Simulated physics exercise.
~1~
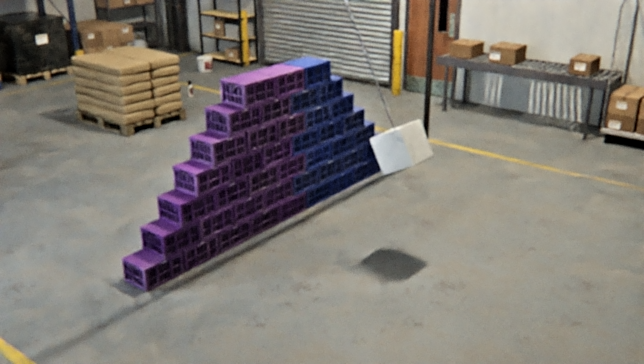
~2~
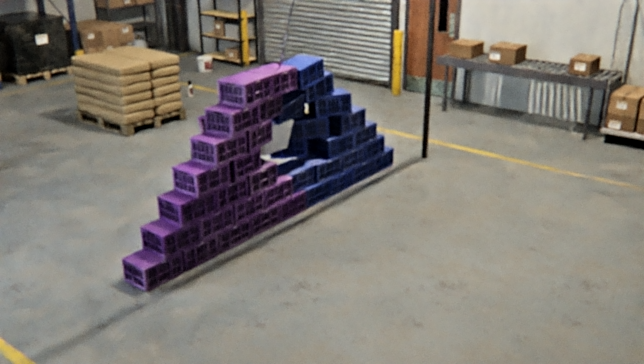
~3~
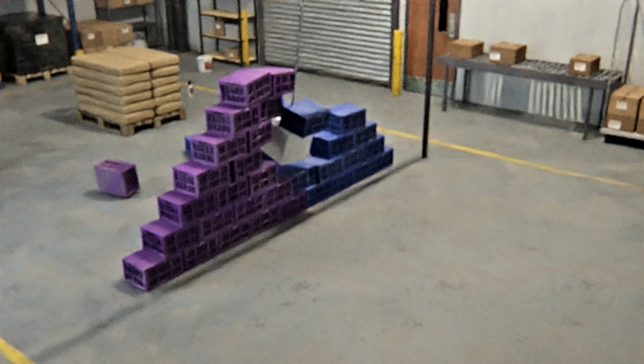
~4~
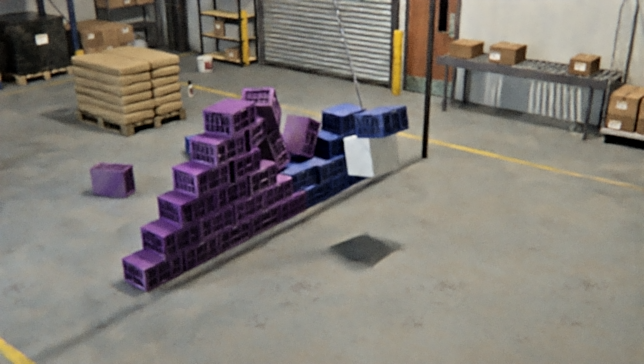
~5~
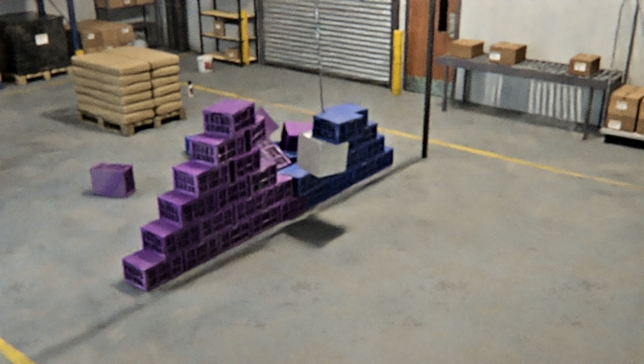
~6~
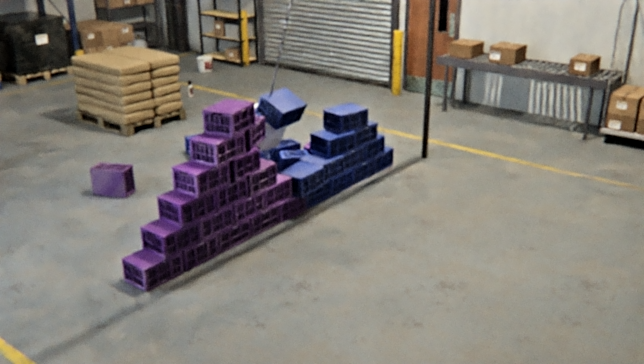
We see a stepped wall of purple and blue crates in a warehouse as a hanging pale block swings into it, knocking a hole near the top and swinging back and forth, leaving a collapsed gap between two standing sides, with one purple crate lying apart on the floor.
